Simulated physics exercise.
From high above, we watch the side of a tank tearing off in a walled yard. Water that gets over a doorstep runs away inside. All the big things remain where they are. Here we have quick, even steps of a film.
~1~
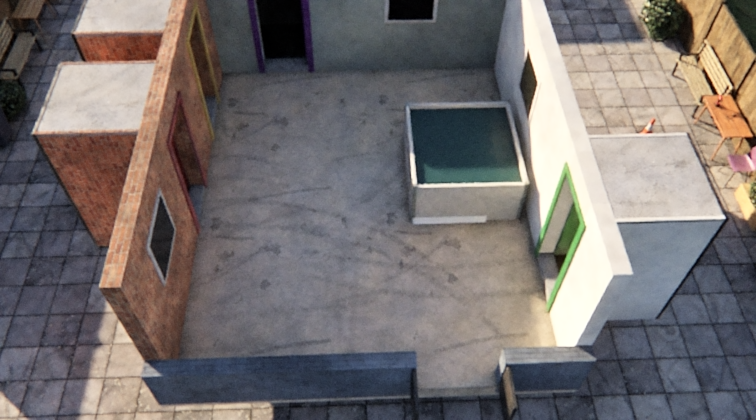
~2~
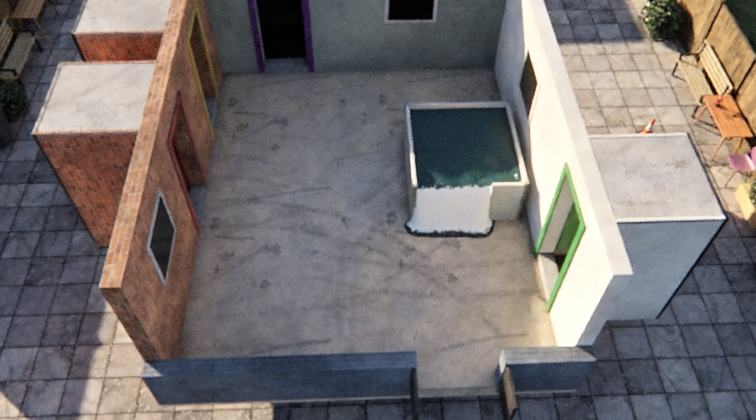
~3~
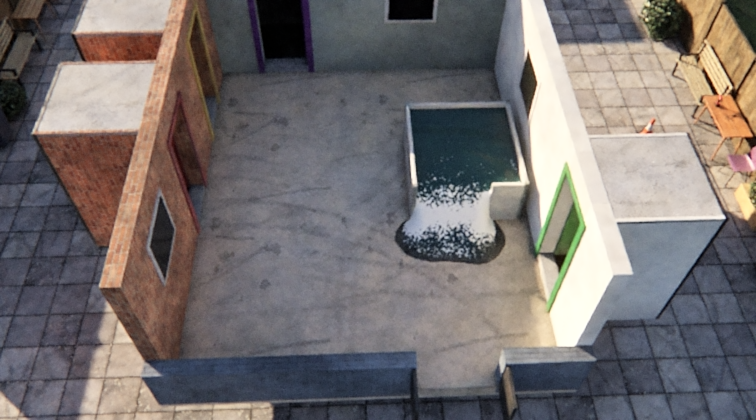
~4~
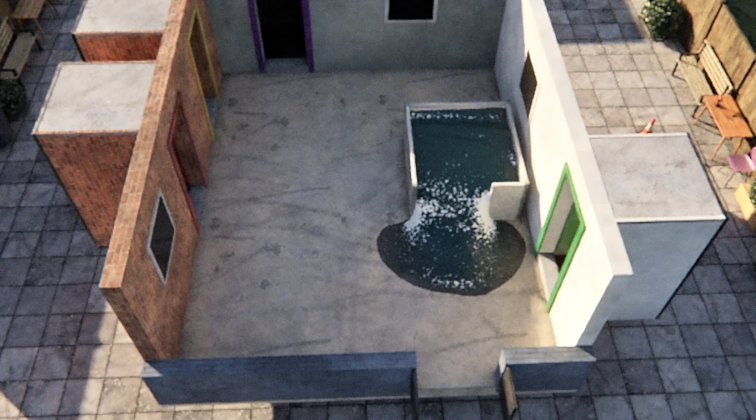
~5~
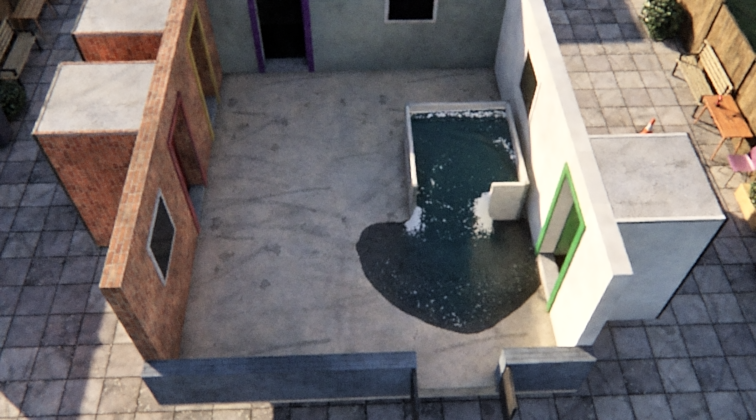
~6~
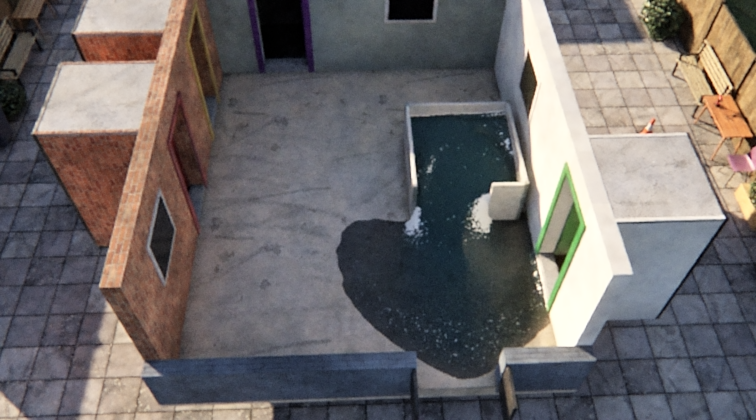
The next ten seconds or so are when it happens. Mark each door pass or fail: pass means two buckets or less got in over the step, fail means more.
Red door - pass, green door - pass, purple door - pass, yellow door - pass.
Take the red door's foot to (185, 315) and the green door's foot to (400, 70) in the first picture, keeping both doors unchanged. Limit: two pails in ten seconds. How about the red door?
Result for red: It ends up above.
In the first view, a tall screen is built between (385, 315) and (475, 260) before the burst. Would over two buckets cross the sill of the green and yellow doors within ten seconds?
Result - green door: Clears the threshold; yellow door: Misses the threshold.
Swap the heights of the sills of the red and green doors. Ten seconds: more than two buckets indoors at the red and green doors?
Here's how I see it: The red door does not reach it, the green door gets past it.
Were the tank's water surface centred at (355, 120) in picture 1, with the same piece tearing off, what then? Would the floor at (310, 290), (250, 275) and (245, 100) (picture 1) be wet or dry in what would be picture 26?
Readings in order: Flood; flood; no flood.
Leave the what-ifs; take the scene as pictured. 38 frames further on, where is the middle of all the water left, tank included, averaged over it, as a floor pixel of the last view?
I'd point to (369, 246).
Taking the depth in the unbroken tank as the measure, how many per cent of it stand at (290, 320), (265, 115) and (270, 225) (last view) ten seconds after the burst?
In the order asked, some 8, 6 and 4 in a hundred.
A moment on, water covers 30 % of the floor; the red door not reached, the green door wet at the sill, nothing in, the purple door not reached, the yellow door not reached.
Next, water covers 35 % of the floor; the red door not reached, the green door wet at the sill, nothing in, the purple door not reached, the yellow door not reached.
Then, water covers 40 % of the floor; the red door wet at the sill, nothing in, the green door under two buckets in, the purple door not reached, the yellow door not reached.
Later, water covers 75 % of the floor; the red door wet at the sill, nothing in, the green door under two buckets in, the purple door wet at the sill, nothing in, the yellow door wet at the sill, nothing in.
In the end, water covers 95 % of the floor; the red door wet at the sill, nothing in, the green door under two buckets in, the purple door wet at the sill, nothing in, the yellow door wet at the sill, nothing in.
